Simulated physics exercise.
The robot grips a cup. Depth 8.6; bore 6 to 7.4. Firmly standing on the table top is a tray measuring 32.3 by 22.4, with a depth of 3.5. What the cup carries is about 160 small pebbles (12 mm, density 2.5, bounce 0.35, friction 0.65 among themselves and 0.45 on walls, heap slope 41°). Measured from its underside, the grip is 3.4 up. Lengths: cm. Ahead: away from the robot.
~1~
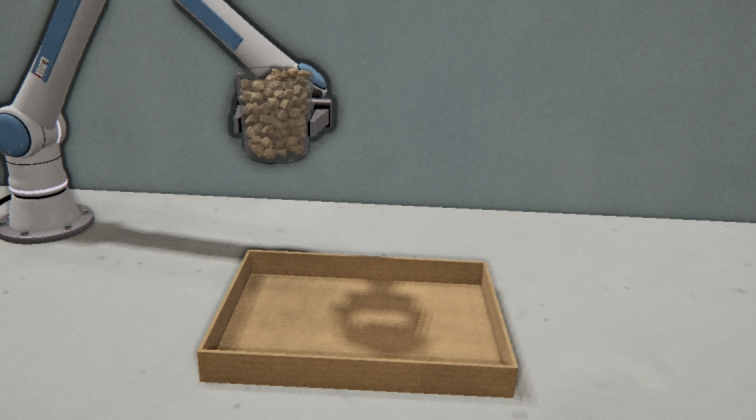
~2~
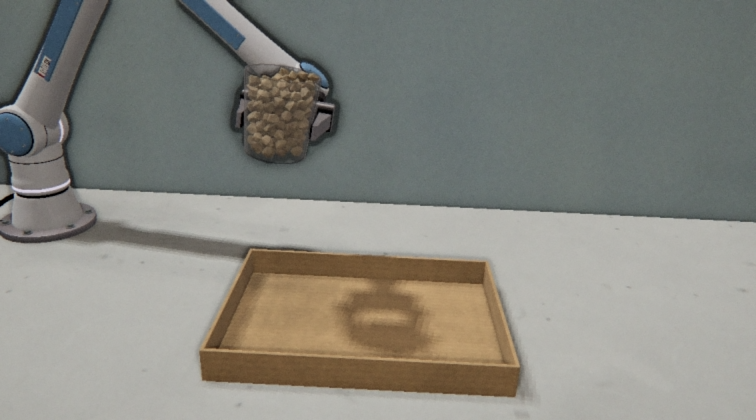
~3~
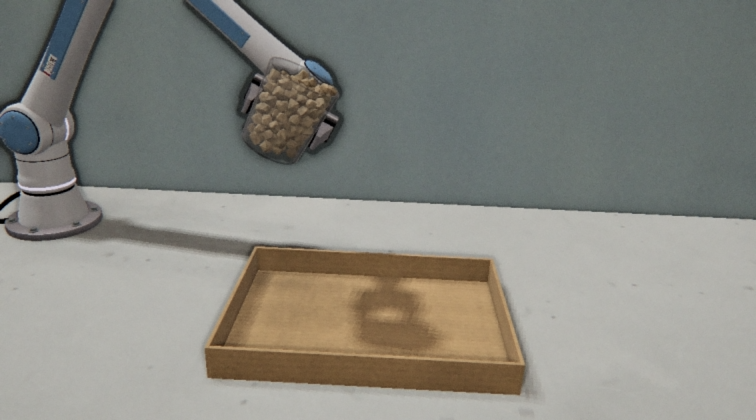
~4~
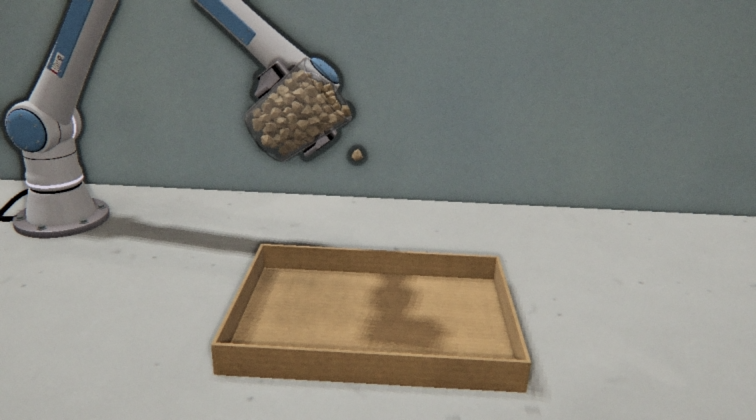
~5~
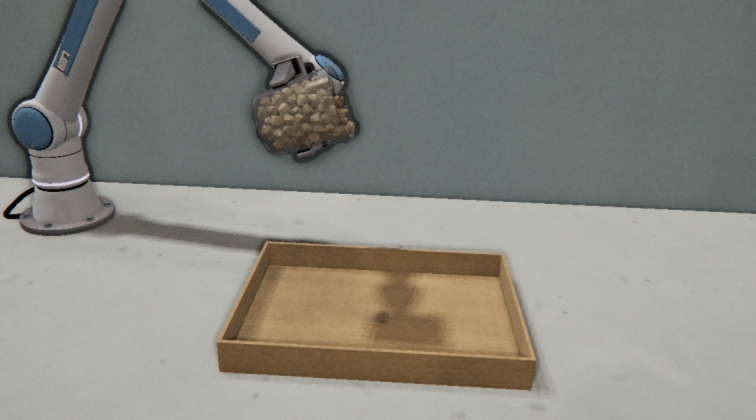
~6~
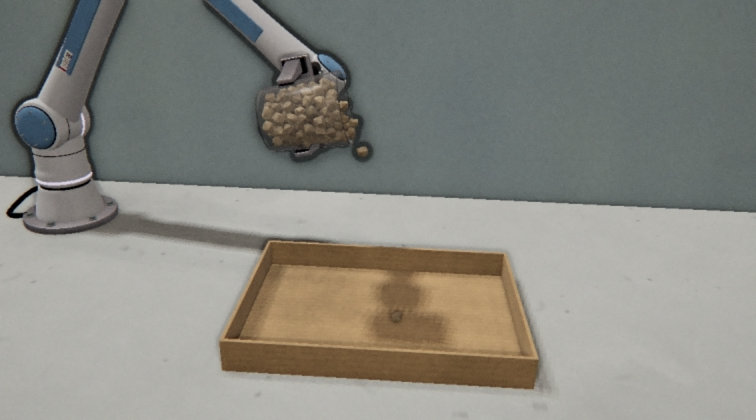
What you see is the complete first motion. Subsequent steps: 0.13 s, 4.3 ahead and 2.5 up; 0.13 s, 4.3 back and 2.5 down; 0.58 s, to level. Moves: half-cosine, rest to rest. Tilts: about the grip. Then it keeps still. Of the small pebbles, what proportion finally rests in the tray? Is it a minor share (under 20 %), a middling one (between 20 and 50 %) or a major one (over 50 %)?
A major share.
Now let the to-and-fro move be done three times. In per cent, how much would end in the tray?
My guess is near 90 per cent.
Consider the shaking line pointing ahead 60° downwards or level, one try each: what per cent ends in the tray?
Result: Approx. 15 % and 55 %, one try each.
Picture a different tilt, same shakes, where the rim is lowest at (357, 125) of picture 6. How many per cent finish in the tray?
About 40 %.
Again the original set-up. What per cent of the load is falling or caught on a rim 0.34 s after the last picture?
Around 53 per cent of the load.
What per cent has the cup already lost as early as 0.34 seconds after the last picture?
Near 75 in a hundred parts have gone so far.
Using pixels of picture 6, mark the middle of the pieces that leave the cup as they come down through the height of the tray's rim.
They come down centred close to (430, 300).
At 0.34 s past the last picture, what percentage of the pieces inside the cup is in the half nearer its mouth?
Some 70 percent is in that half.
Then, 0.34 s on, tilted 75° forward, highest piece 26 above the table; 42 in the cup, 31 in the tray, 83 in flight or on a rim.
Then, 0.67 s on, tilted 15° forward, highest piece 28 above the table; 114 in the tray, 41 in the cup, 1 on the table or floor.
Then, 1.04 s on, level, highest piece 26 above the table; 114 in the tray, 41 in the cup, 1 on the table or floor.
Then, 2.09 s on, level, highest piece 26 above the table; 114 in the tray, 41 in the cup, 1 on the table or floor.
In the end, 114 in the tray, 41 in the cup, 1 on the table or floor. That is 73 % in the tray.
